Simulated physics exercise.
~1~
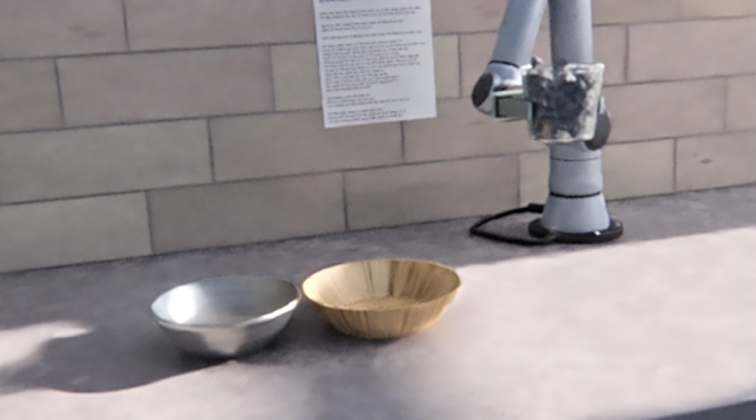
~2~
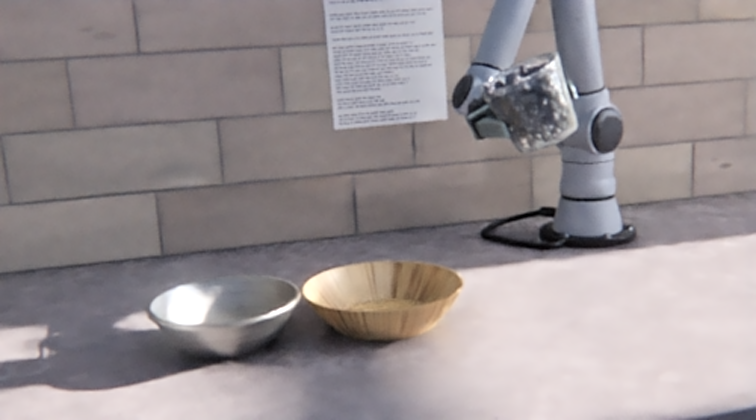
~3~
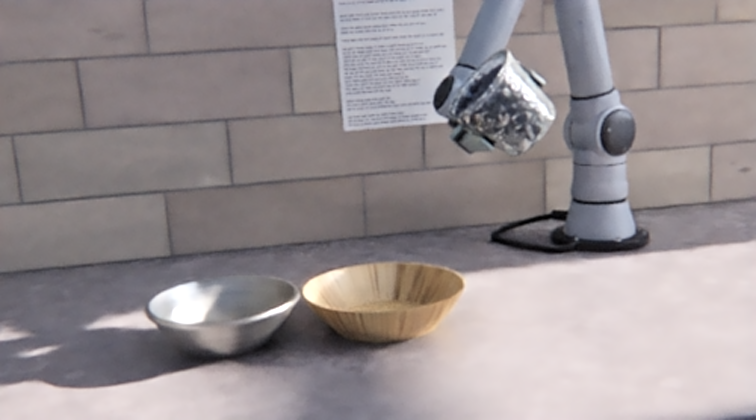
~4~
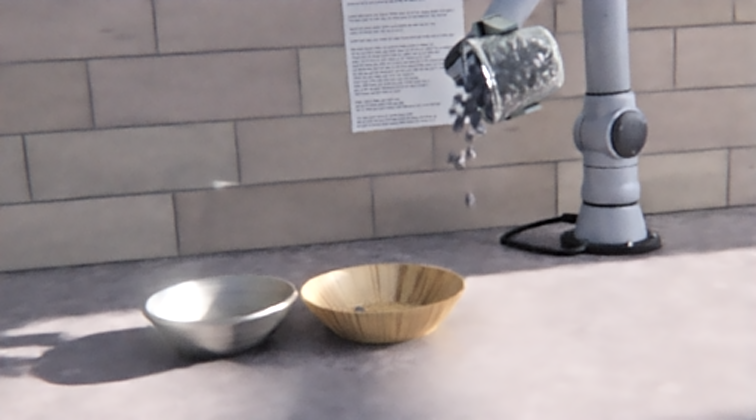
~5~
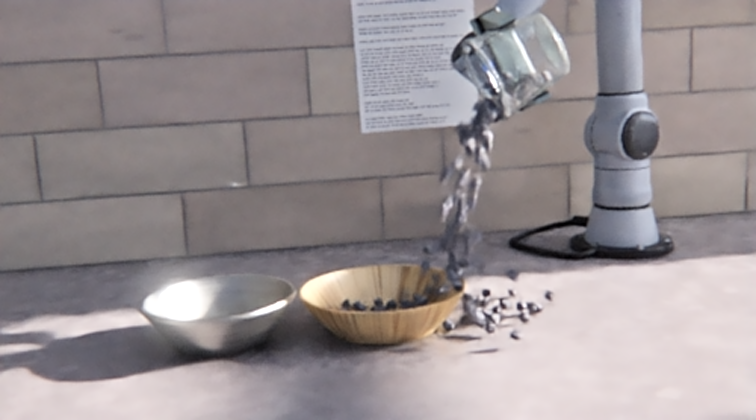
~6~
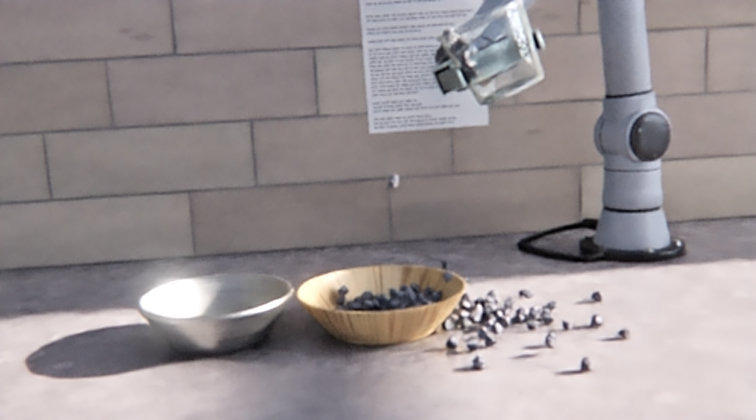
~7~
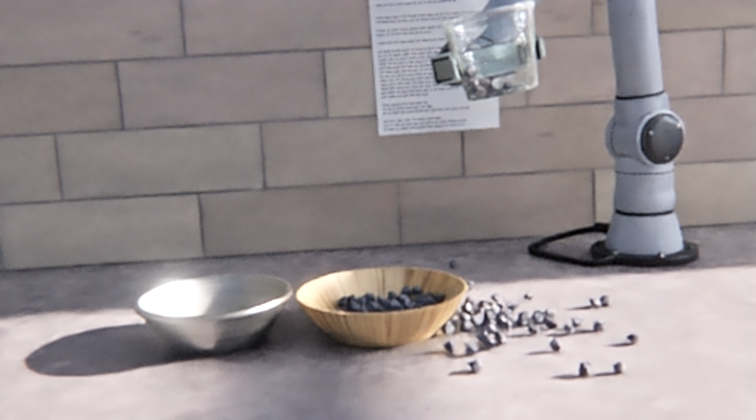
Robot arm tipping a clear tumbler of dark pebbles over a wooden bowl, filling it partly while many scatter on the table.
